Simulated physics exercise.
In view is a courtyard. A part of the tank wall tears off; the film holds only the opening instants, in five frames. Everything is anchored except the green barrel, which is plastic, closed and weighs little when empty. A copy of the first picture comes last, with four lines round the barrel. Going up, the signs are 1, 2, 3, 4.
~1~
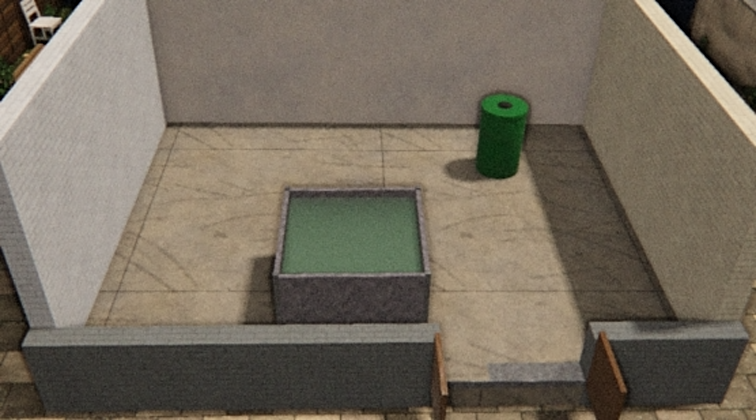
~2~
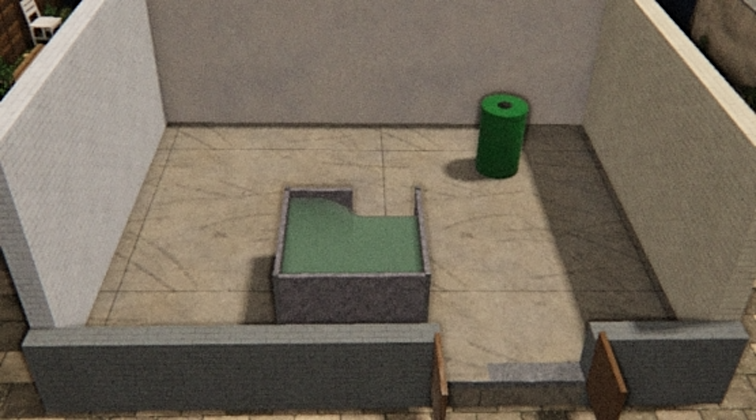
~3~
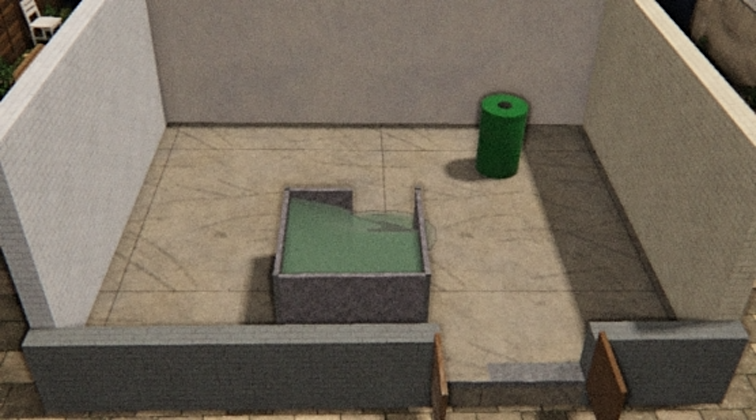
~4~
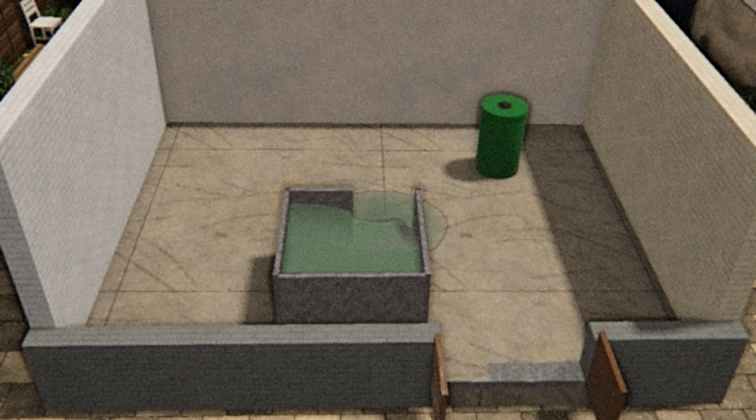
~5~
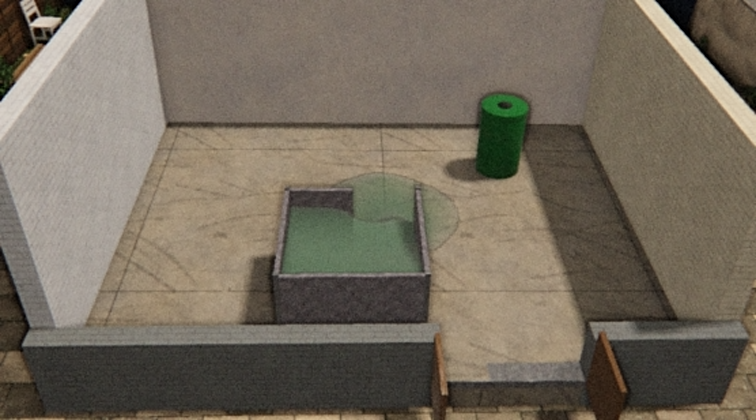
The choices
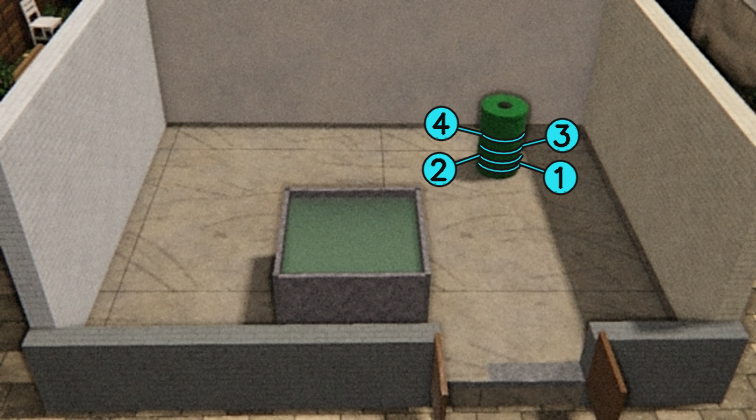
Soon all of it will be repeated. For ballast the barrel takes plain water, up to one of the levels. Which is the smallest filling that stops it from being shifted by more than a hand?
Use mark 2.
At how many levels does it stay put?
Three of the four.
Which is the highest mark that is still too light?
1.
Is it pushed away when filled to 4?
No.
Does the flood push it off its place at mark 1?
Yes, that goes wrong.
In cyan, 1 at (501, 171); 2 at (502, 163); 3 at (503, 153); 4 at (505, 141); from the bottom up 1, 2, 3, 4.
With 1, it is pushed about its own width away.
With 2, it does not move.
With 3, it does not move.
With 4, it does not move.
